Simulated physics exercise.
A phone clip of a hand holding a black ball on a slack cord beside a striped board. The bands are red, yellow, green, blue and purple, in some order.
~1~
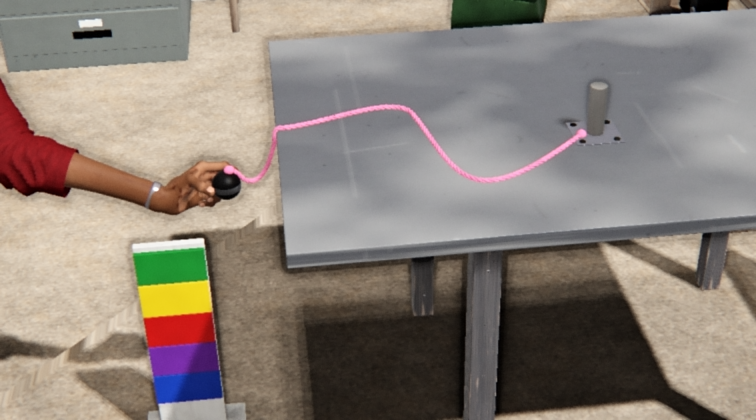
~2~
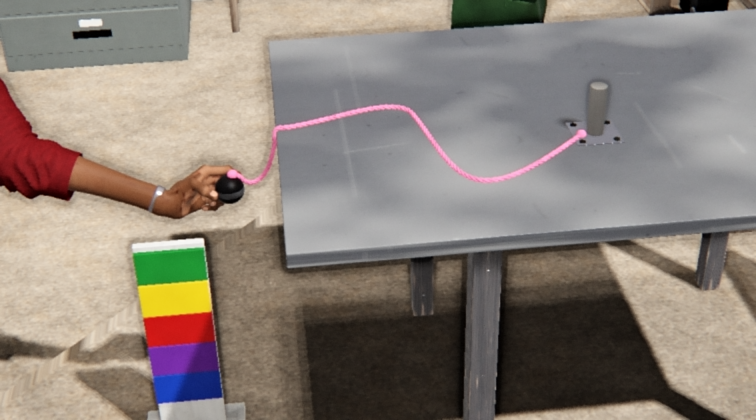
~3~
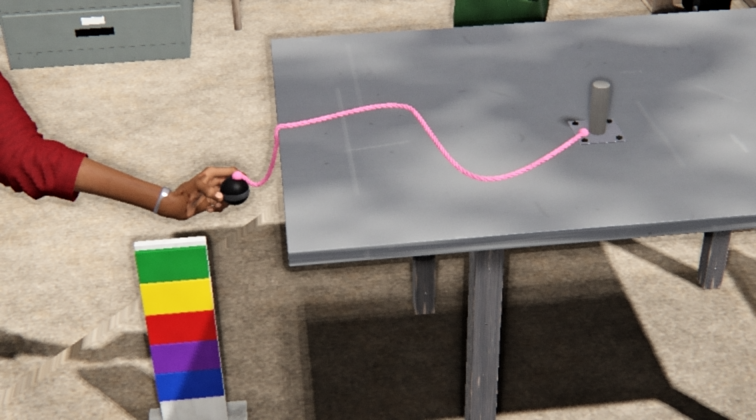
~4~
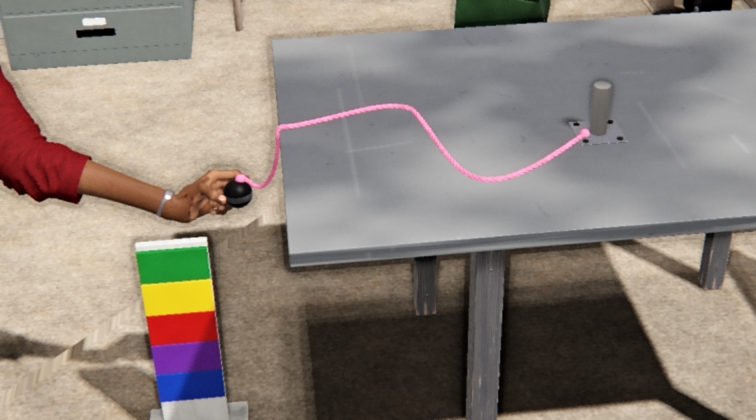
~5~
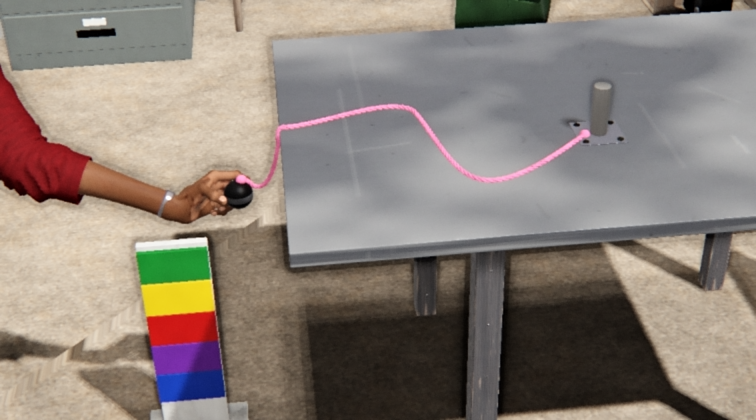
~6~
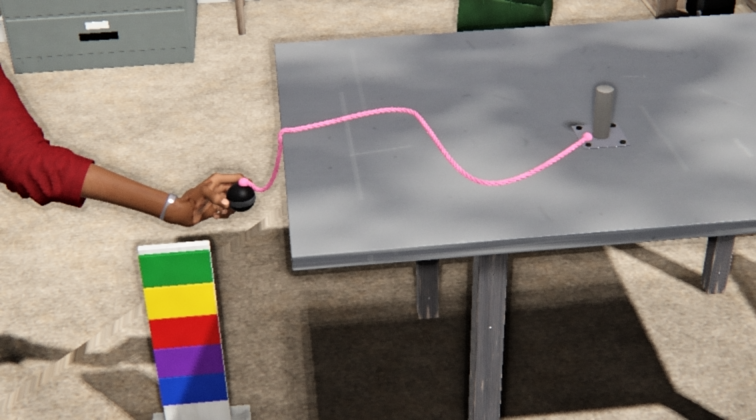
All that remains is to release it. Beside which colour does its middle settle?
Its middle rests at the purple band.
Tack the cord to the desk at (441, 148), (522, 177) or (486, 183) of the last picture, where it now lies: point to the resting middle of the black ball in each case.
Try by try, around (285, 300), (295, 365) and (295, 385).
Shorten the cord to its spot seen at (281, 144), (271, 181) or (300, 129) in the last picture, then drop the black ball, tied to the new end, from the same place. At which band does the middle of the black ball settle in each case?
Taking them in turn: Yellow; red; green.
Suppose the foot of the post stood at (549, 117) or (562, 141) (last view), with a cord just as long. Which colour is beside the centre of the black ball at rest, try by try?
One after the other, blue; blue.
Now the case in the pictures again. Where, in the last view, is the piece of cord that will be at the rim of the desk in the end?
Near (415, 114).
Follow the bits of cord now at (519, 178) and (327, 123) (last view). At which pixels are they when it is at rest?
They go to (479, 144) and to (290, 245).
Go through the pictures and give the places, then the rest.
In the first picture, black ball (227, 185); green (171, 269); yellow (175, 300); red (180, 331); purple (184, 360); blue (188, 389).
In the second picture, black ball (230, 189); cord through (554, 153) (474, 179) (429, 137) (374, 109) (284, 128).
In the third picture, black ball (235, 191).
In the fourth picture, black ball (238, 193); cord through (557, 153) (477, 178) (433, 136) (377, 108) (287, 127).
In the fifth picture, black ball (238, 194).
In the sixth picture, black ball (241, 197); cord through (560, 156) (480, 182) (435, 139) (380, 111) (290, 131).
A little later, ball near (338, 362); level with red.
Next, ball near (275, 356); level with purple.
When it is over, ball near (304, 370); level with purple. The purple one.
